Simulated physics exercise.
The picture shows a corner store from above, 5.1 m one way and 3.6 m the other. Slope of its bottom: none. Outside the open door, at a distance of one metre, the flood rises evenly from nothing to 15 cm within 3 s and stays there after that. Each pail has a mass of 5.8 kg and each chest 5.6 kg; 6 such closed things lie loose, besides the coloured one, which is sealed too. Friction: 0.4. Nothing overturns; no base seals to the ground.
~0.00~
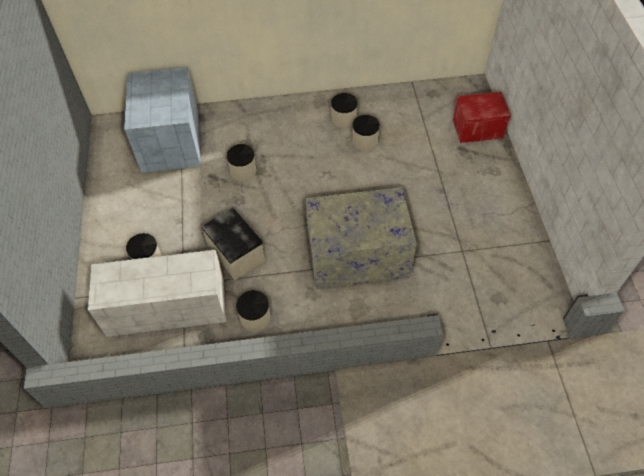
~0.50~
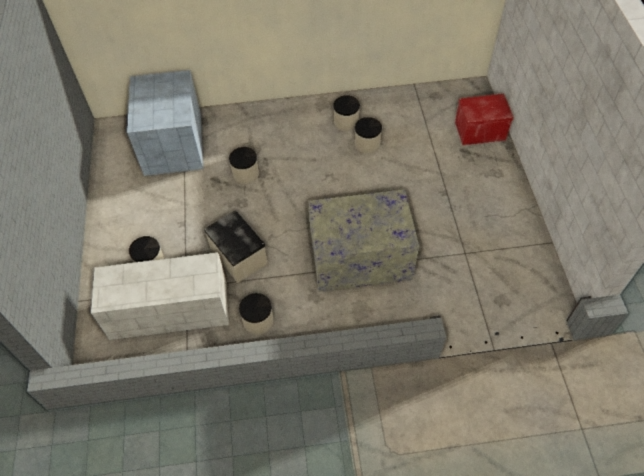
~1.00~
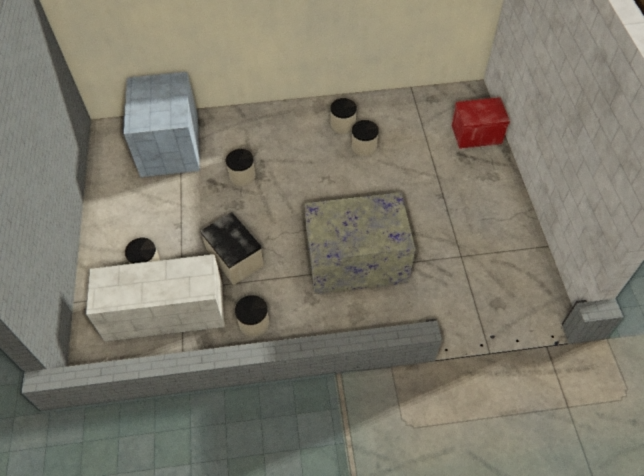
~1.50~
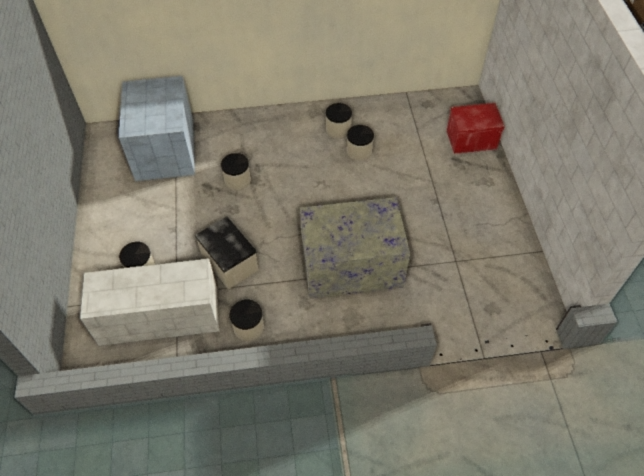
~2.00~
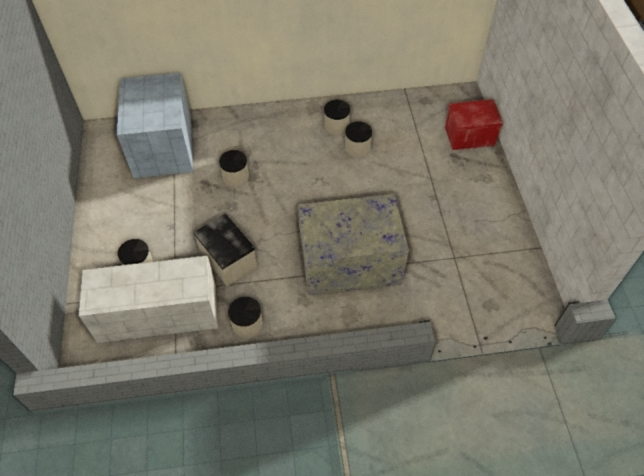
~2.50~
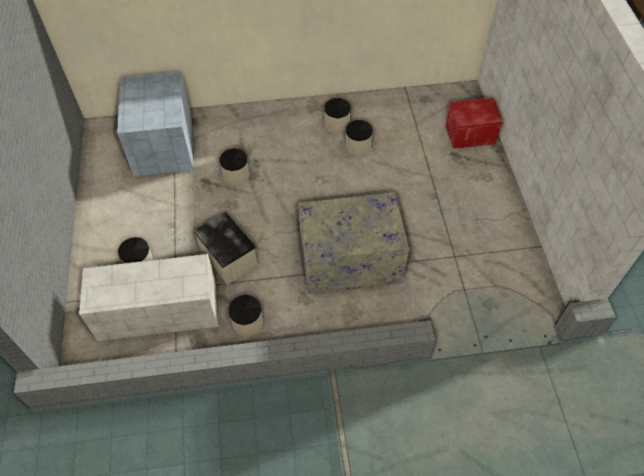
The footage shows a walled room from above, with a red chest, several blocks and dark-topped round containers that stay in place, as greenish water spreads over the paving outside and then just inside the doorway at lower right.
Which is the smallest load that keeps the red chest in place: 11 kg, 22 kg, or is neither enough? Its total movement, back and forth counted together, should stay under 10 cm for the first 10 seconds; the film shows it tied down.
Neither one works.
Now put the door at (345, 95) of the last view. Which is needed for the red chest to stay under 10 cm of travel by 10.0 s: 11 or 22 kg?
In that case only the larger load is enough.
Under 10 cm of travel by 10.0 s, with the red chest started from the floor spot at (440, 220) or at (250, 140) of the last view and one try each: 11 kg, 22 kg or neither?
The first try gives failure with both; the second gives success with heavier only.
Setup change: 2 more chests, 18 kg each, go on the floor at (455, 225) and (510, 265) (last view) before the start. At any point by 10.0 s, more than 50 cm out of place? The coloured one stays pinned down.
The first is further, the second further.
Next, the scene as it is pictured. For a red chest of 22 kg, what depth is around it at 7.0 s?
Close to 9 cm deep.
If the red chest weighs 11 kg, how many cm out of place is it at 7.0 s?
I'd put it at about 80 cm.
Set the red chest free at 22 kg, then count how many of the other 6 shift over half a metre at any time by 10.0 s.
Result: 2.
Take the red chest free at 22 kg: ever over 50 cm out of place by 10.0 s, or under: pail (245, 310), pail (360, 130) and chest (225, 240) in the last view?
Not exceeded, Exceeded, Not exceeded, in that order.
After 3.5 s the red chest would be 0 cm from its start with 11 kg and 0 cm from its start with 22 kg; 0 cm of water round it then.
After 4.5 s the red chest would be 0 cm from its start with 11 kg and 0 cm from its start with 22 kg; 3 cm of water round it then.
After 7.0 s the red chest would be 78 cm from its start with 11 kg and 38 cm from its start with 22 kg; 9 cm of water round it then.
After 10.0 s the red chest would be 211 cm from its start with 11 kg and 127 cm from its start with 22 kg; 10 cm of water round it then.
